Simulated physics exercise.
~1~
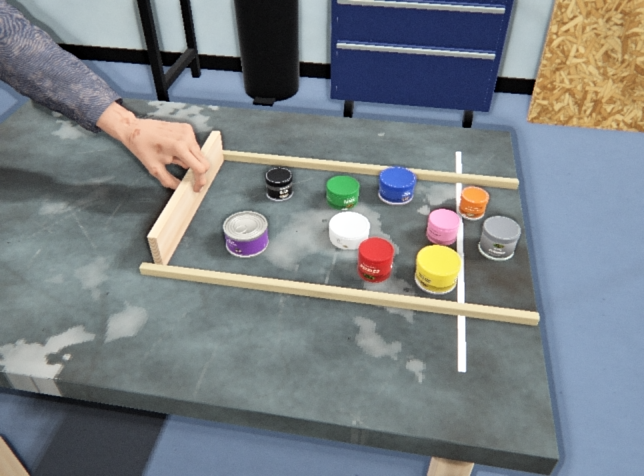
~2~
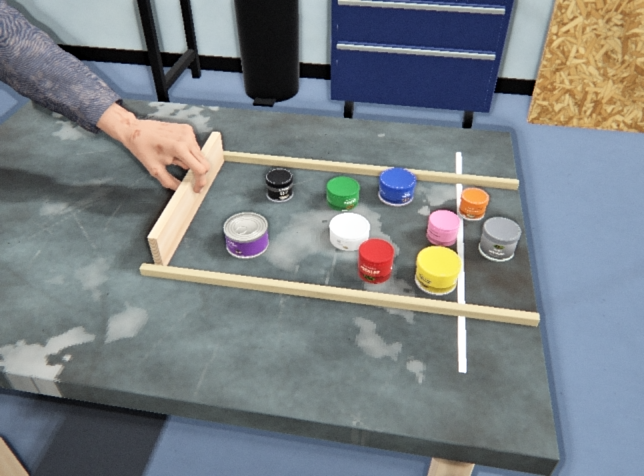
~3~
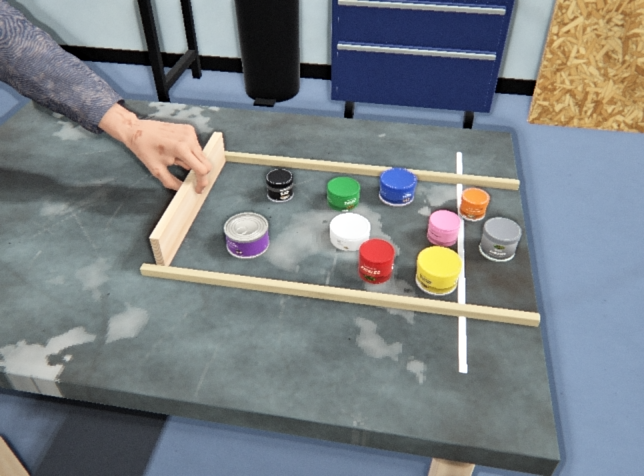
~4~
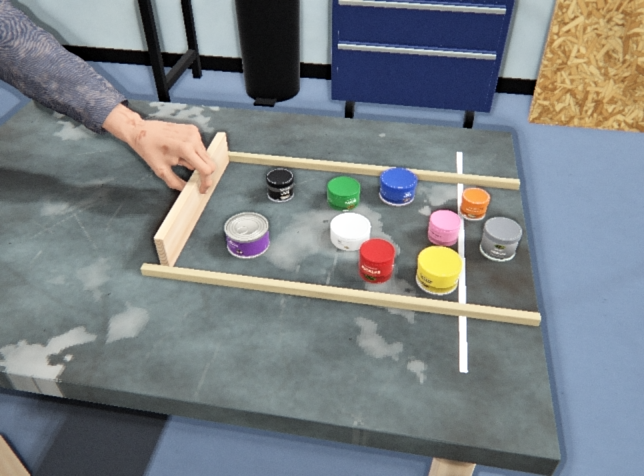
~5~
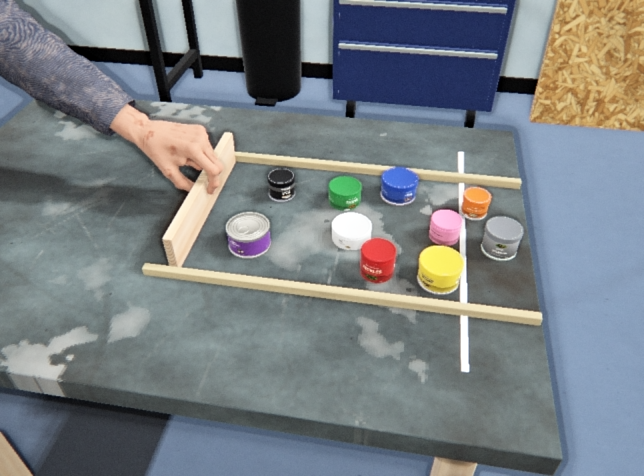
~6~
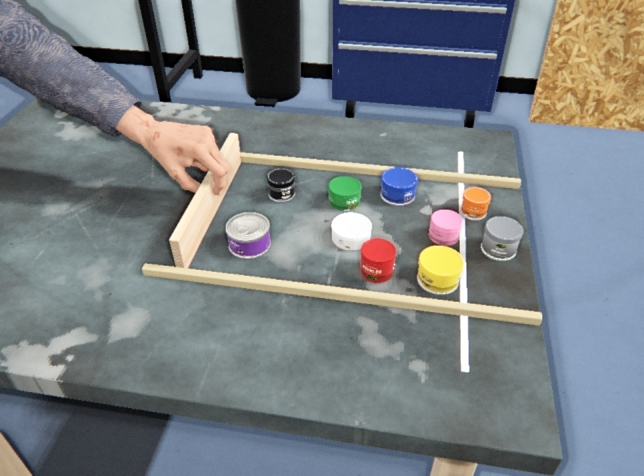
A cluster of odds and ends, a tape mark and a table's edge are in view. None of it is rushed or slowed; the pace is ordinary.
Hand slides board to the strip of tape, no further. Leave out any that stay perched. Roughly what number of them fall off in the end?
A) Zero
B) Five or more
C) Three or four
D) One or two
D.
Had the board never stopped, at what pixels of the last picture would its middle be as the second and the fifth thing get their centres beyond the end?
I'd put the first at about (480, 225) and the next at about (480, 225).
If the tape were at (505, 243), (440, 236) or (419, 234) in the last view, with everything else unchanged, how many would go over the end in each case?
So, one try after another, the floor gets 5, then 0, then 0.
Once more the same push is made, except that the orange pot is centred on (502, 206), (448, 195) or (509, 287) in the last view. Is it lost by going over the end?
Try one it is not knocked off; try two it is not knocked off; try three it goes off the edge.
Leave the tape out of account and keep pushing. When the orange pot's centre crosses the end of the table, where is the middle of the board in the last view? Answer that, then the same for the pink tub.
Estimated middle: (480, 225), and (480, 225) for the other.
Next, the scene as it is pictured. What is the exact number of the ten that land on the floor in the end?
Tally: 1.
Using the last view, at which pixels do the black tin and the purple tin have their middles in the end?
Middles: Around (478, 210) and around (487, 261).
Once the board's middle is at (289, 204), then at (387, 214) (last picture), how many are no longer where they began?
The count is 2 at the first point and 8 at the second.
Soon after, none off yet; grey pot at rest near (501, 239); orange pot at rest near (475, 204); pink tub at rest near (445, 228).
After that, none off yet; grey pot at rest near (501, 239); orange pot at rest near (475, 204); pink tub at rest near (448, 229).
In the end, the number that fall off is one or two; gone, grey pot.
